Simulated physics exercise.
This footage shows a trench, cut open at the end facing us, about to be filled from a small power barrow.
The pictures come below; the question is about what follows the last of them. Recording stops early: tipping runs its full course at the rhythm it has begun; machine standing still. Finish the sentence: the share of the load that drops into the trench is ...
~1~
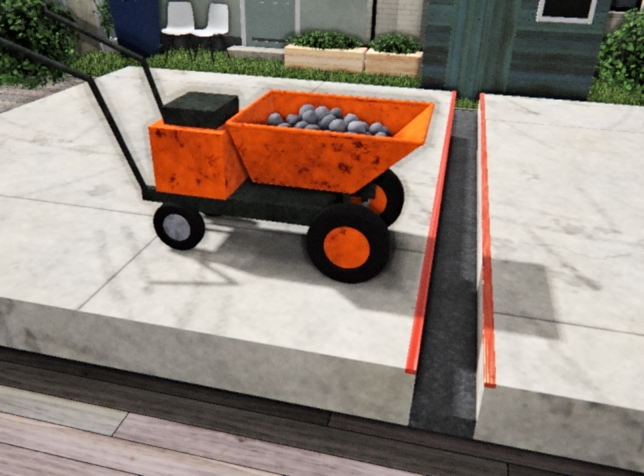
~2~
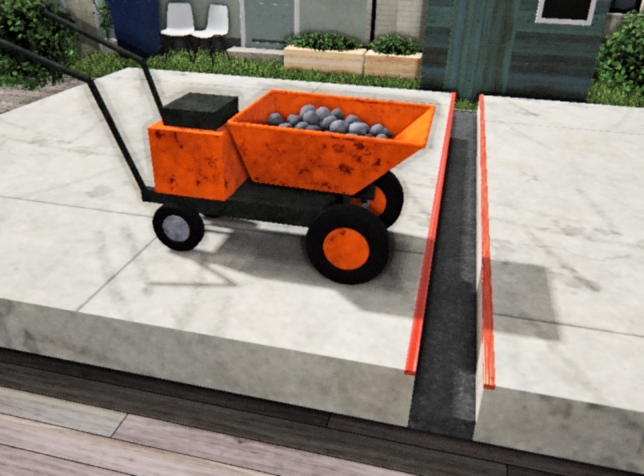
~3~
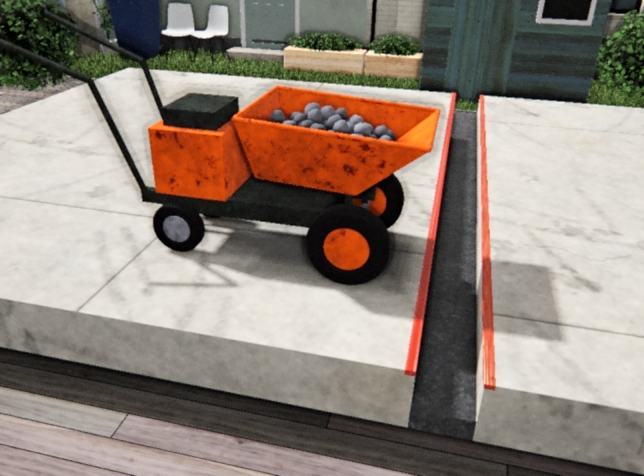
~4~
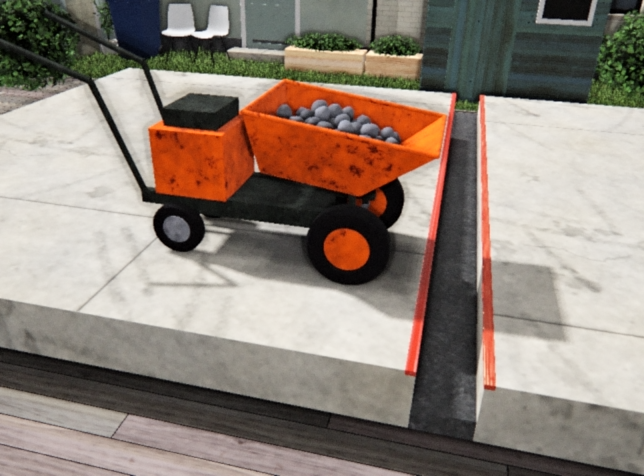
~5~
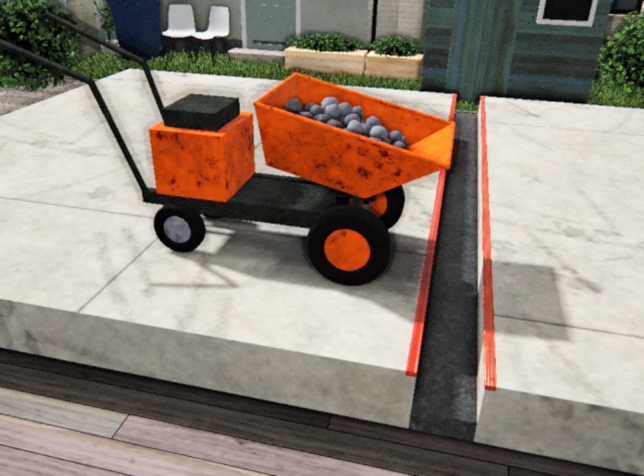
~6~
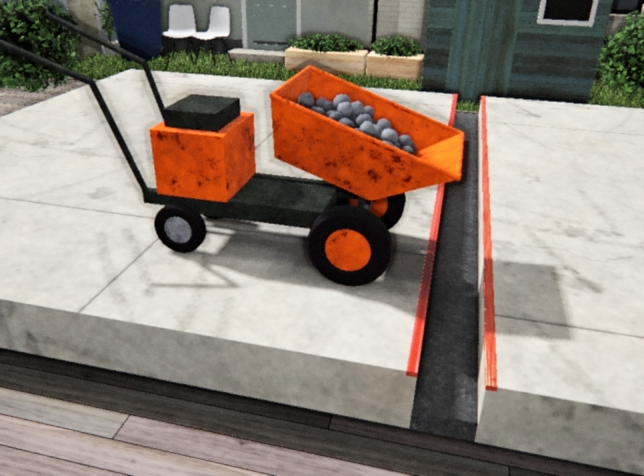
Less than half.
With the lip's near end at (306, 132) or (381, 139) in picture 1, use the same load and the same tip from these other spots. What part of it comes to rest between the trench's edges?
The first stopping place yields 50 % and the other yields 80 %.
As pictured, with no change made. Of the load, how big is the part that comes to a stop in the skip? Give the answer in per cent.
I'd say around 10 per cent.
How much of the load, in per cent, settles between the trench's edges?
It works out at some 5 %.
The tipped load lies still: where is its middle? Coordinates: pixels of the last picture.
Somewhere close to (539, 274) in the last picture.
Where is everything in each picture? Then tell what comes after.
Lip of the skip (422, 143), level; top of the load (312, 133), round cobbles; first edge of the trench (418, 320); far edge (489, 332), the trench under half as wide as the skip, and about as deep as wide, in the first picture.
Lip of the skip (423, 146), level; top of the load (313, 133), in the second picture.
Lip of the skip (429, 150), tipped barely; top of the load (318, 132), in the third picture.
Lip of the skip (437, 157), tipped a little; top of the load (307, 133), in the fourth picture.
Lip of the skip (447, 166), tipped a little; top of the load (317, 130), in the fifth picture.
Lip of the skip (458, 178), tipped clearly; top of the load (317, 115); first edge of the trench (420, 323); far edge (490, 334), in the sixth picture.
Just after the last frame, skip tipped steeply; every one in the skip.
A moment on, skip tipped steeply; roughly two thirds in the skip; just a few in or heaped over the trench; roughly a third beyond it; just a few falling.
Further on, skip tipped right over; about a tenth in the skip; about a tenth in or heaped over the trench; the larger part beyond it.
When it is over, skip tipped right over; about a tenth in the skip; about a tenth in or heaped over the trench; the larger part beyond it.
